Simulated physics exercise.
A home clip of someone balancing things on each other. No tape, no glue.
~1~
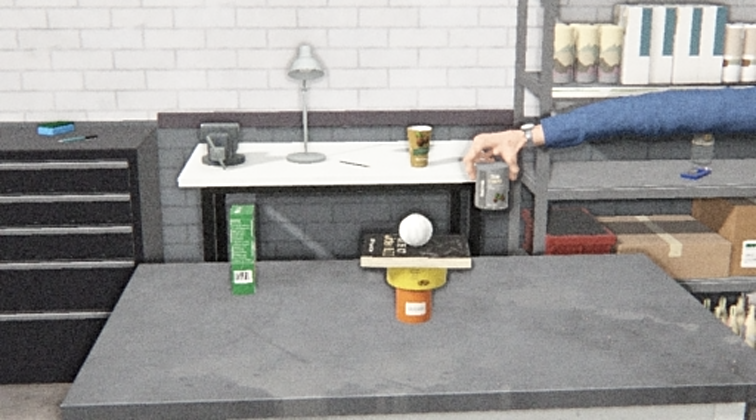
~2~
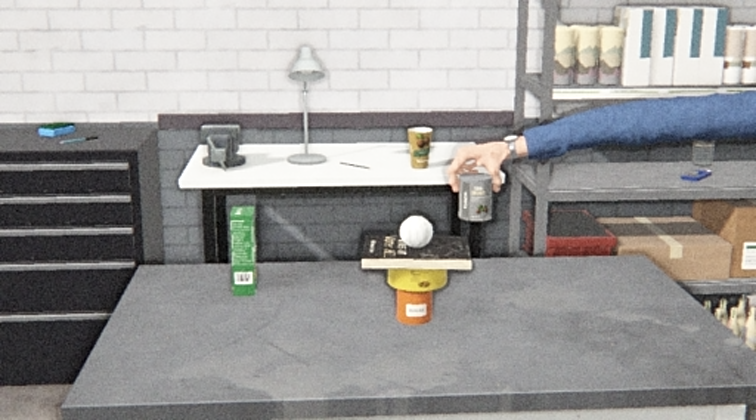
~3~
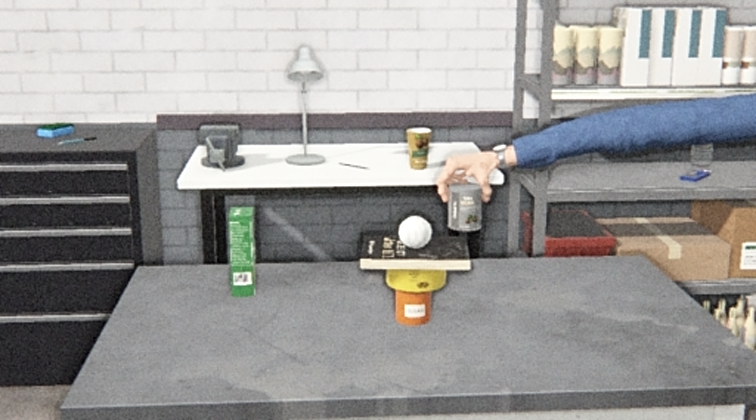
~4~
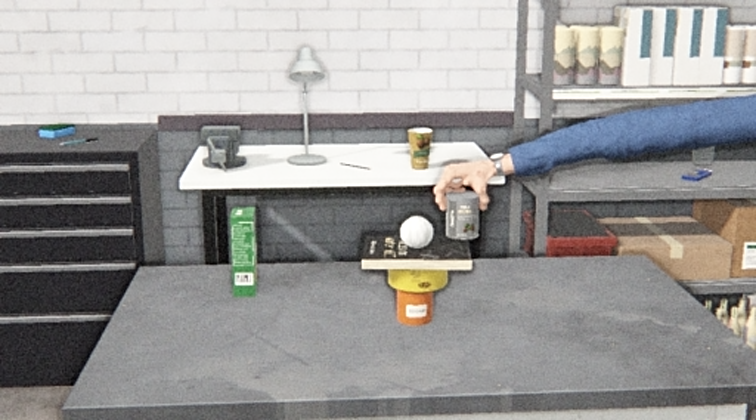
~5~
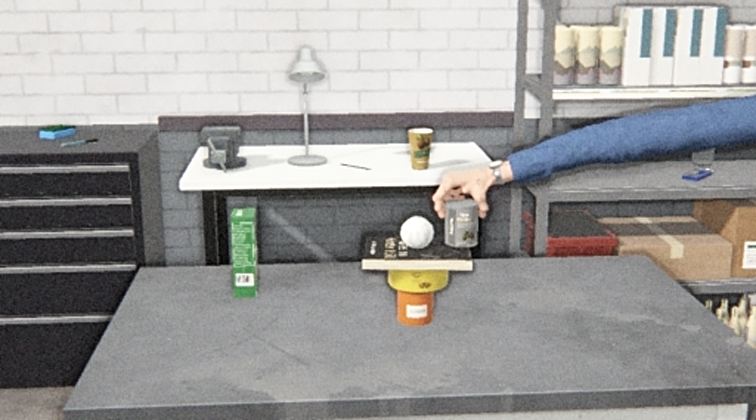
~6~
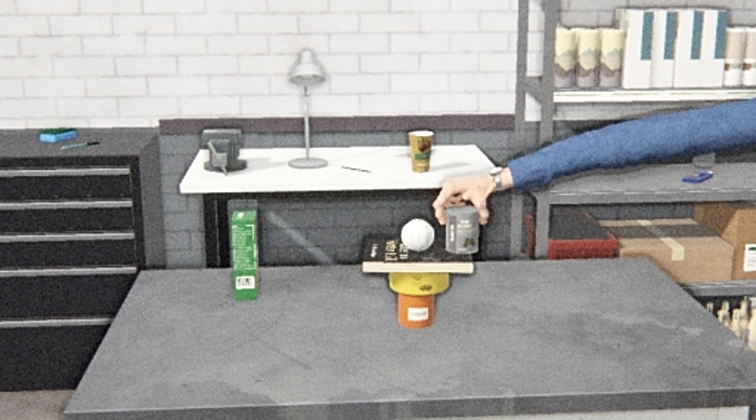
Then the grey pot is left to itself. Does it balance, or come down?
Here the pile holds.
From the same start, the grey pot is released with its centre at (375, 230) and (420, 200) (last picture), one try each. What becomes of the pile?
First try: It holds; second try: It gives way.
Then, 0.30 s later than the last frame, all is still.
Then, 0.60 s later than the last frame, grey pot resting near (463, 230).
When it is over, all 6 as before. End places, in pixels of the last picture, grey pot near (463, 230). The pile keeps its balance.
